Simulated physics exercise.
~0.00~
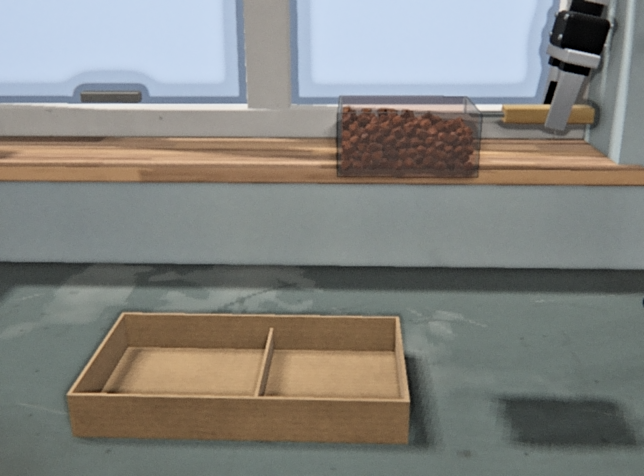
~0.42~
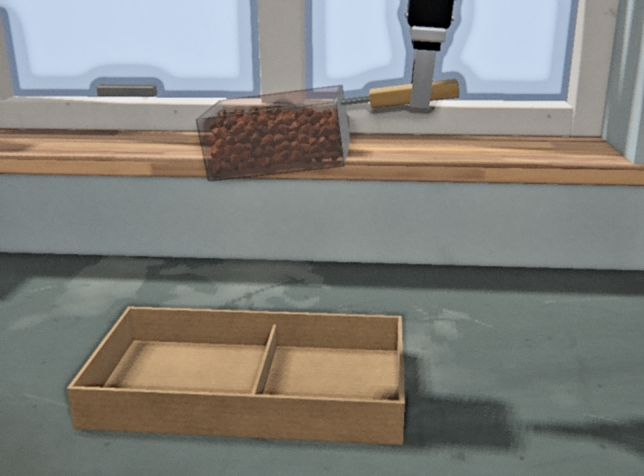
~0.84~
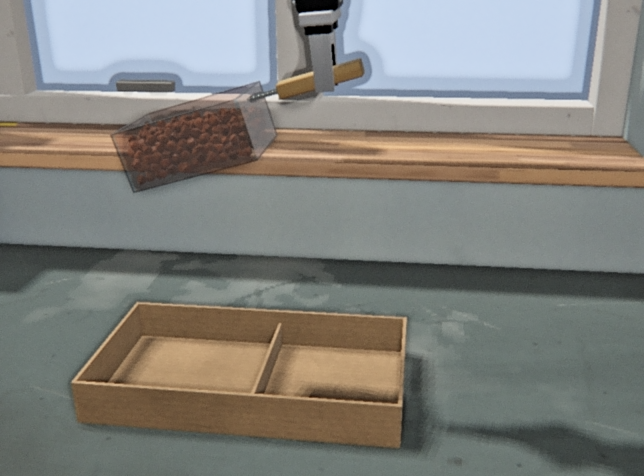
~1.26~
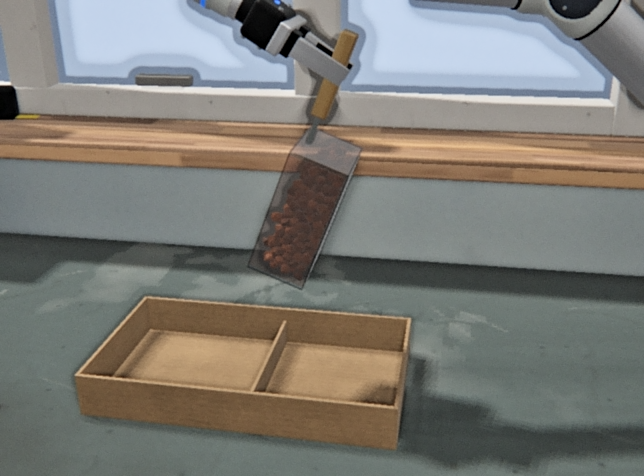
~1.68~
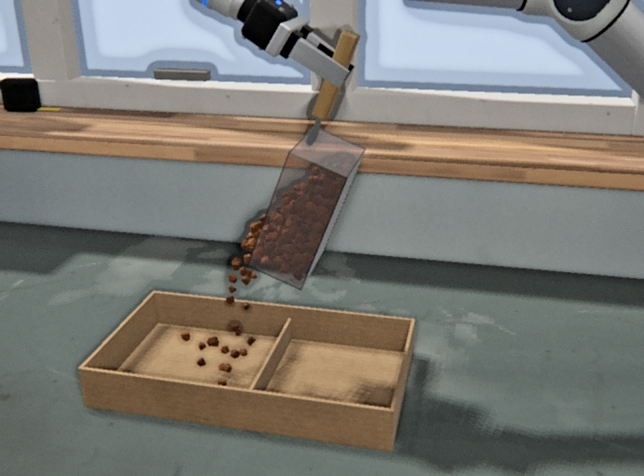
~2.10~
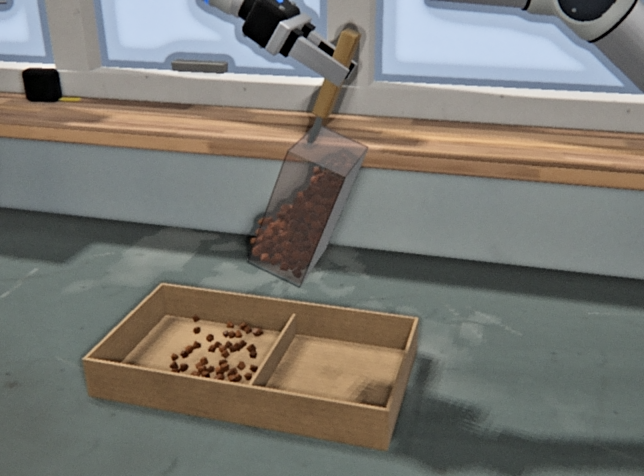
Near a window, a robot arm tips a clear box, spilling some brown pellets into a crate's left part.
